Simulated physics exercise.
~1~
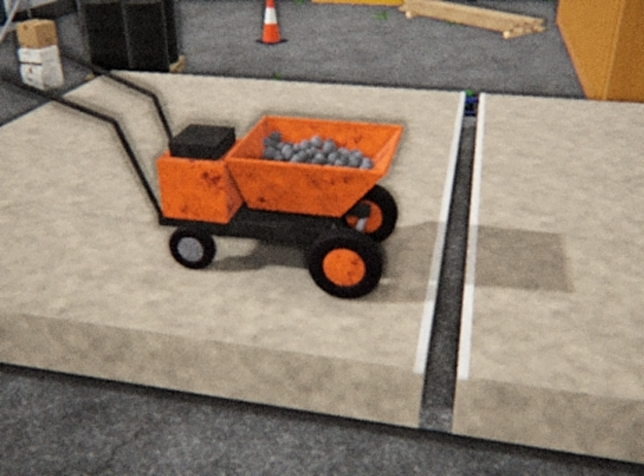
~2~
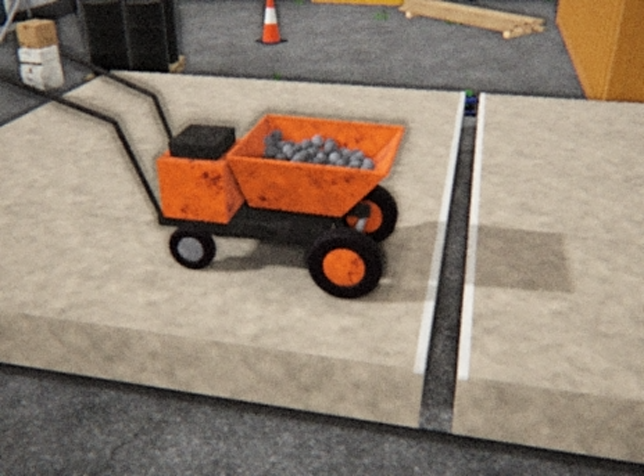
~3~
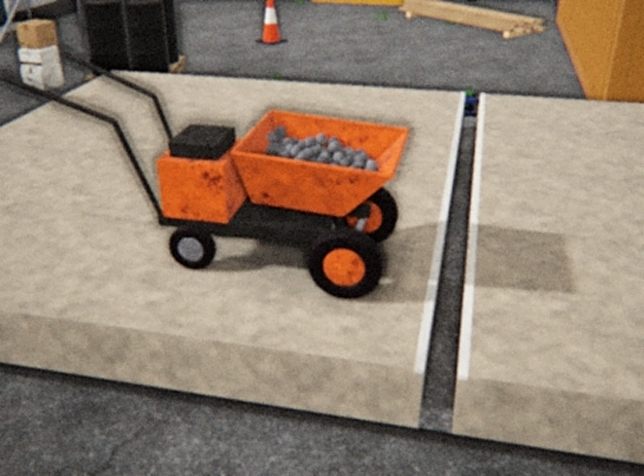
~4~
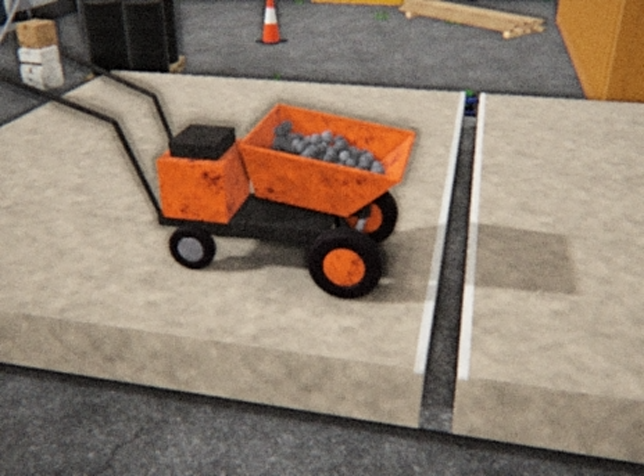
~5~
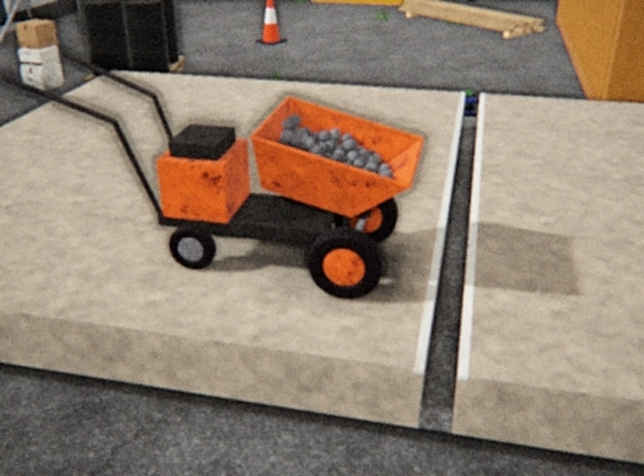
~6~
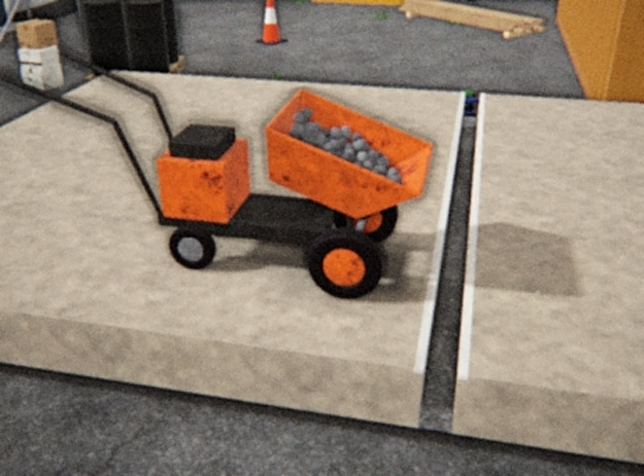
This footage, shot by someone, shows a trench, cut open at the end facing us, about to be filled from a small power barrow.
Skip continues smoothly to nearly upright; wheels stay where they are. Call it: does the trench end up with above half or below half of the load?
It ends up with below half.
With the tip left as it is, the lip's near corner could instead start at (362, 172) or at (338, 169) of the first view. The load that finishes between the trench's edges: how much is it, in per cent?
Estimates, in order: 60 % then 70 %.
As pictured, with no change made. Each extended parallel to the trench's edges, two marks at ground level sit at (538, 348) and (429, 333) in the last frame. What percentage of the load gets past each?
First 20 in a hundred, second 100 in a hundred.
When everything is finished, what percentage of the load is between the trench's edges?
Around 25 per cent.
Soon, skip tipped steeply; all in the skip.
A while on, skip tipped steeply; most in the skip; a stray few in or heaped over the trench; a small part beyond it; a stray few falling.
Towards the end, skip tipped right over; a small part in the skip; a small part in or heaped over the trench; most beyond it.
Finally, skip tipped right over; about a quarter in or heaped over the trench; most beyond it.
